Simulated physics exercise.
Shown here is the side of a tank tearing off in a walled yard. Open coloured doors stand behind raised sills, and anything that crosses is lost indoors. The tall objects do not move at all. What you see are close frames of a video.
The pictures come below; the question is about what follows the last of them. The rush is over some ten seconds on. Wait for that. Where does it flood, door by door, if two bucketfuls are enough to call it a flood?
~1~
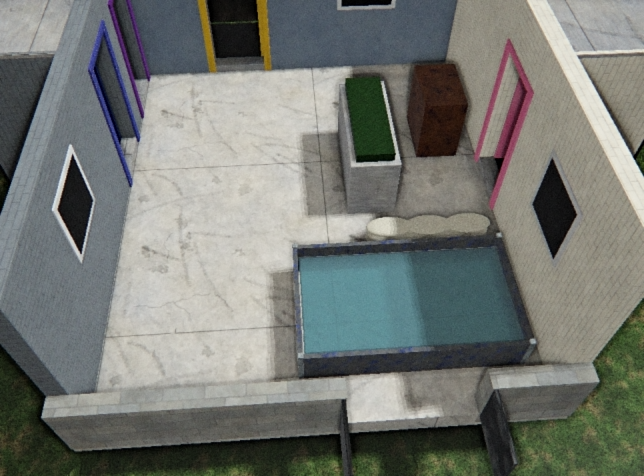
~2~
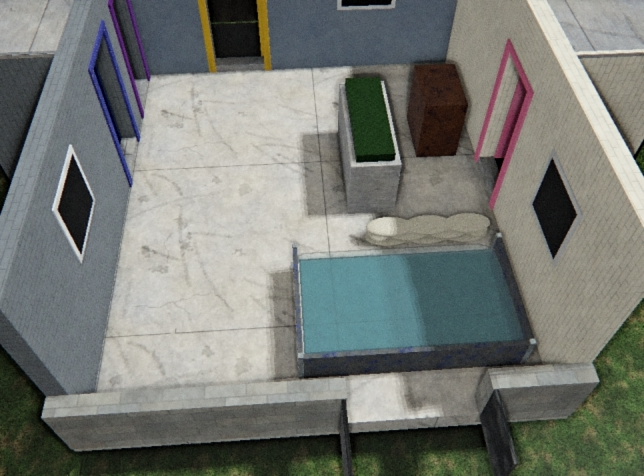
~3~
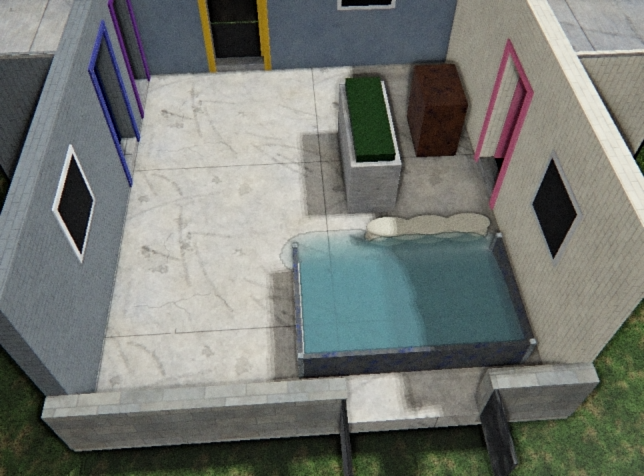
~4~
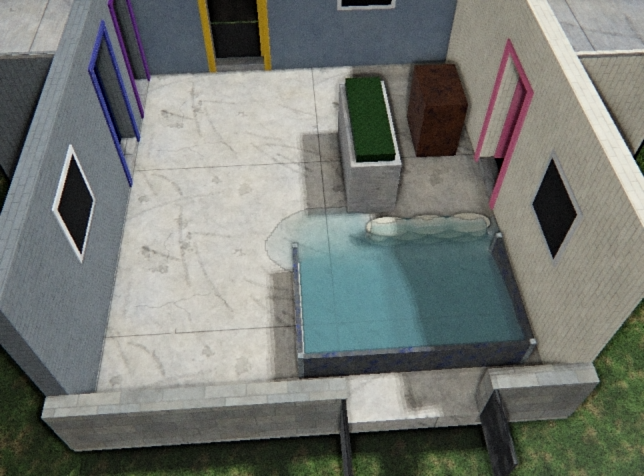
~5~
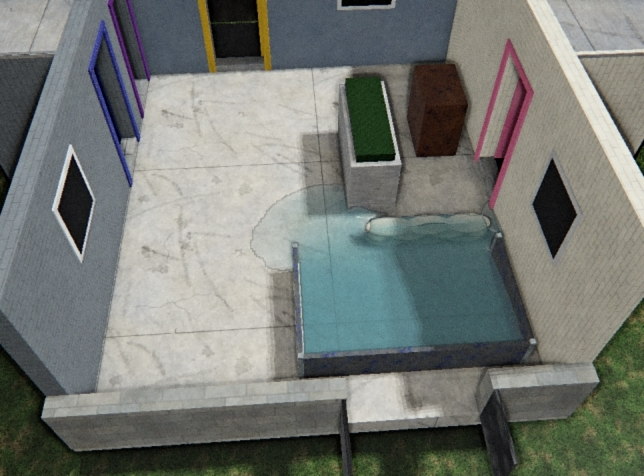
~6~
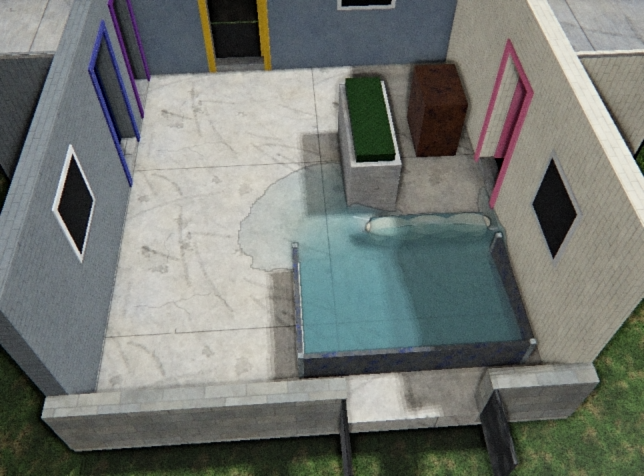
At the yellow door it does not flood; at the pink door it does not flood; at the blue door it does not flood; at the purple door it floods.
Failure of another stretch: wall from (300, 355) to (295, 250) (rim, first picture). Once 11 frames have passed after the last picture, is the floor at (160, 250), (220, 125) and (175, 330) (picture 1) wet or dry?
Taking the points in order: Swamped, unwetted and swamped.
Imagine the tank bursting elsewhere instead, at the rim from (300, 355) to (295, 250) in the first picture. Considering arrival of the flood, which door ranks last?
I say the door marked pink.
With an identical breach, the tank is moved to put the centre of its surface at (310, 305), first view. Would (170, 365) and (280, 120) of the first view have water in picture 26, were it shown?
Unflooded and submerged.
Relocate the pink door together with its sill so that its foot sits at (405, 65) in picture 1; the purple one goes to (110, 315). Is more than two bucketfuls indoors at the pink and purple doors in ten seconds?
Pink door: Falls short. Purple door: Falls short.
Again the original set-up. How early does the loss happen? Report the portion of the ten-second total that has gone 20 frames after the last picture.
Note - share reached: 5 %.
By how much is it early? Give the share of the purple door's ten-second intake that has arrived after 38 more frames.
That share would be near 70 %.
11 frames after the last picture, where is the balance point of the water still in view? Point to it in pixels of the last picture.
At roughly (368, 247).
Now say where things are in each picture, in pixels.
The open tank at (406, 295) is whole and still, in the first frame.
The front is at a hidden place, out from the gap on the open tank's far side, in the second frame.
The front is at a hidden place, out from the gap on the open tank's far side, in the third frame.
Water pours out on the open tank's far side and has run to (496, 223), in the fourth frame.
The front is at (282, 206), out from the gap on the open tank's far side, in the fifth frame.
The front is at (307, 171), out from the gap on the open tank's far side, in the sixth frame.
A moment on, water covers 30 % of the floor; the yellow door not reached, the pink door wet at the sill, nothing in, the blue door not reached, the purple door not reached.
Next, water covers 50 % of the floor; the yellow door wet at the sill, nothing in, the pink door wet at the sill, nothing in, the blue door not reached, the purple door not reached.
Then, water covers 70 % of the floor; the yellow door under two buckets in, the pink door wet at the sill, nothing in, the blue door wet at the sill, nothing in, the purple door under two buckets in.
Later, water covers 75 % of the floor; the yellow door under two buckets in, the pink door wet at the sill, nothing in, the blue door wet at the sill, nothing in, the purple door over two buckets in.
In the end, water covers 90 % of the floor; the yellow door under two buckets in, the pink door wet at the sill, nothing in, the blue door wet at the sill, nothing in, the purple door far over two buckets in.
